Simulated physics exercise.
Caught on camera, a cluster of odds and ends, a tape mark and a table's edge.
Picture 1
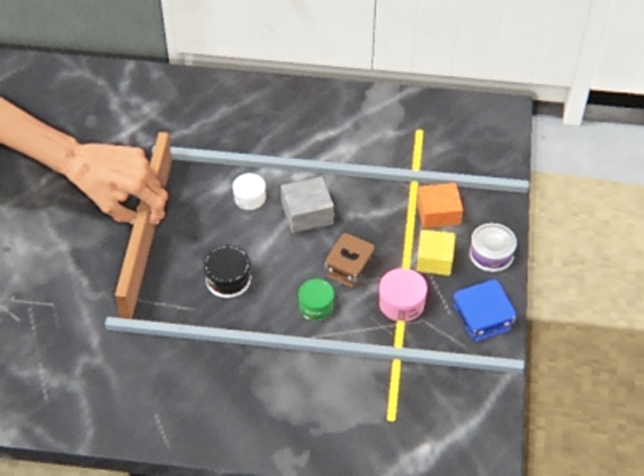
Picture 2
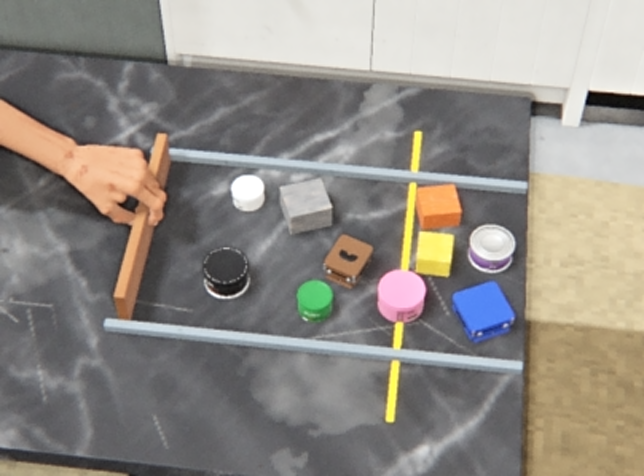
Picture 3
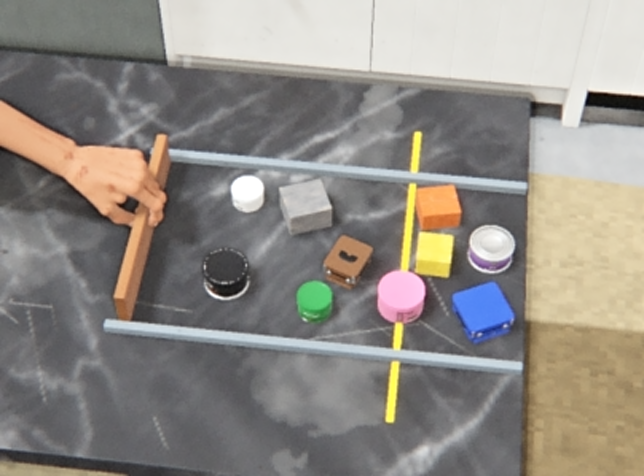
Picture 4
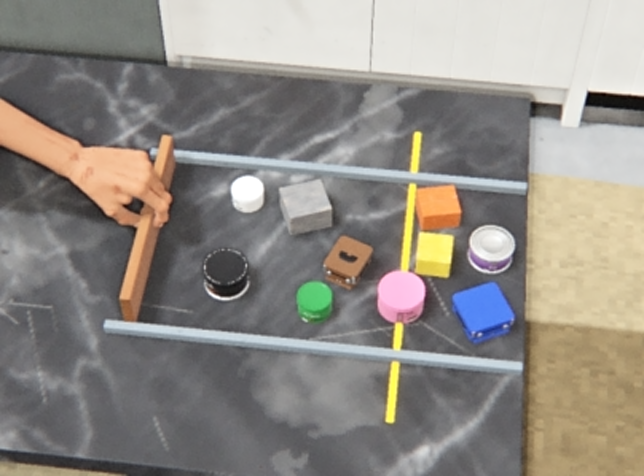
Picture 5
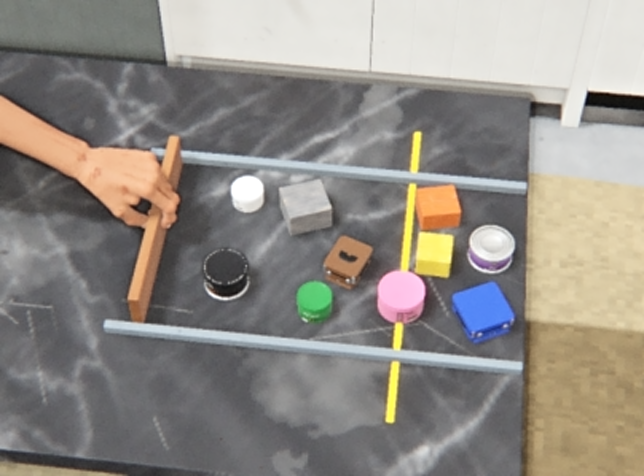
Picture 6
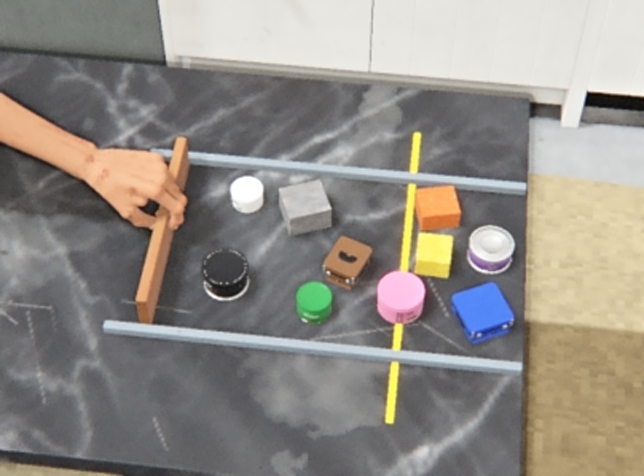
A hand slides a wooden board slightly right toward the small objects on the table.
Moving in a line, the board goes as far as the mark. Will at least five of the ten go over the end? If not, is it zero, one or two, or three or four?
No, zero go over.
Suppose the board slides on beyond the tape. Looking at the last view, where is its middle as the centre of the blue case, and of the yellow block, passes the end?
At (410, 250) for the blue case; at (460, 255) for the yellow block.
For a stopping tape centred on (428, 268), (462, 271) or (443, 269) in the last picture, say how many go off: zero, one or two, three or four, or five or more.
Place by place: 1 or 2, then 3 or 4, then just one or two.
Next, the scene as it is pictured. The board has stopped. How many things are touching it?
The answer is 4.
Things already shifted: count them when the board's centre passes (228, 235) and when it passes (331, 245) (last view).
Moved so far: 2, later 5.
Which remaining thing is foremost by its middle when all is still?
It is the blue case.
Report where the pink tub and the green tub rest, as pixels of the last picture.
The first ends close to (470, 309), the second close to (415, 336).
Soon after, none off yet; purple tin at rest near (491, 250); blue case at rest near (482, 314); yellow block at rest near (434, 255).
After that, none off yet; purple tin at rest near (491, 250); blue case moving near (488, 315); yellow block displaced a little near (446, 251).
In the end, the number that fall off is zero.
